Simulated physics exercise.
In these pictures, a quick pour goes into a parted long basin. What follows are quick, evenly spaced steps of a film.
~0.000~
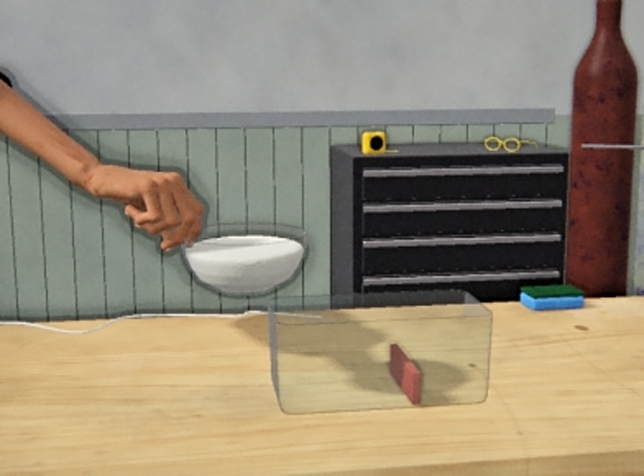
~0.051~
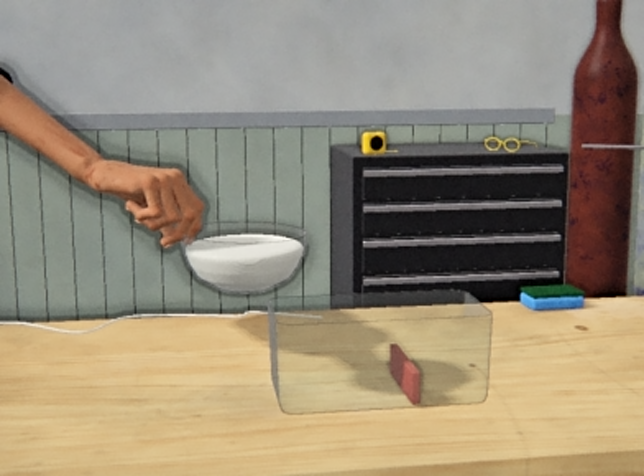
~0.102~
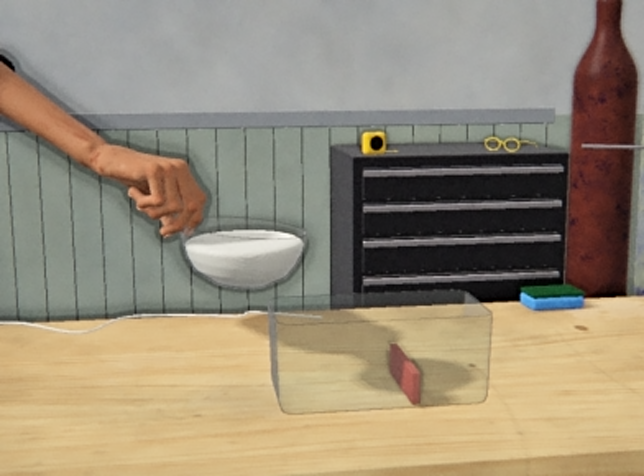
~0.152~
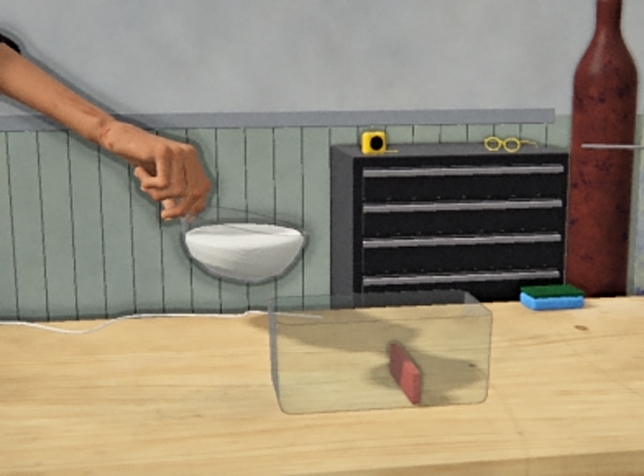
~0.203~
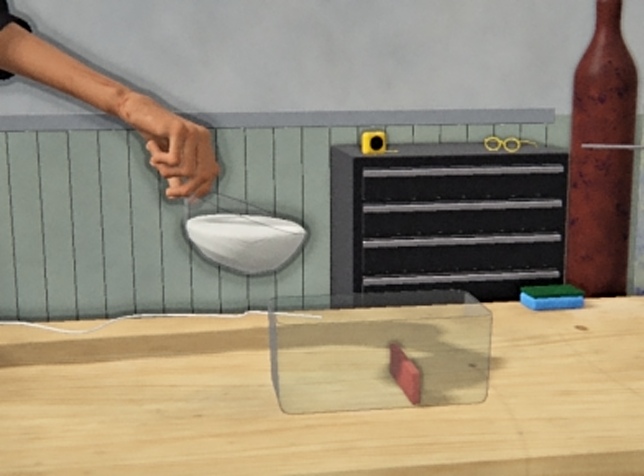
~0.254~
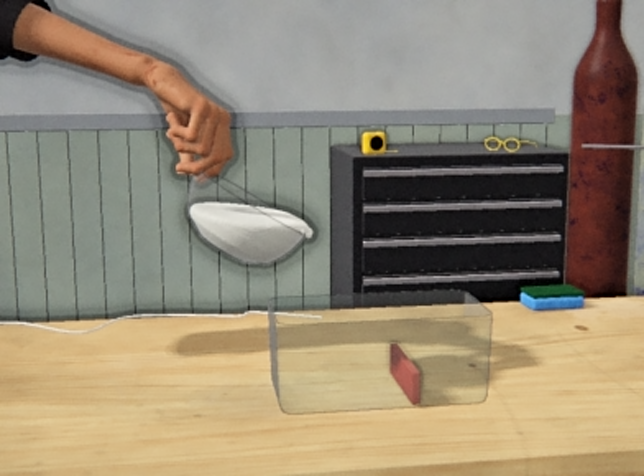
A white bowl tilts gradually down to the right in midair as a bare hand and dark-sleeved arm at the left rise and shift rightward beside it, the view staying fixed. Below, on a pale wooden bench seen from the front, a clear basin holds an upright red divider. Behind stand a black drawer cabinet, a blue-and-green sponge, a tall dark-red bottle and a green panelled wall.
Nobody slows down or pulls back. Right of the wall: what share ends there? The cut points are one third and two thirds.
The share right of the wall is a minor part, beneath one third.
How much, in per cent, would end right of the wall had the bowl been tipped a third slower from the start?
Close to 20 in a hundred.
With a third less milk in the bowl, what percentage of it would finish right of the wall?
My estimate is about 15 percent.
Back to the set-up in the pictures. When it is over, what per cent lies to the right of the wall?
Close to 25 in a hundred.
A moment on, the bowl is tipped on its side and 25 per cent is still to pour, 15 is left of the wall and 0 right of it.
Next, the bowl is tipped right over and 0 per cent is still to pour, 58 is left of the wall and 36 right of it.
Then the bowl is tipped right over and 0 per cent is still to pour, 67 is left of the wall and 22 right of it.
Later the bowl is tipped right over and 0 per cent is still to pour, 70 is left of the wall and 25 right of it.
In the end 70 per cent lies left of the wall, 26 right of it and 4 outside.
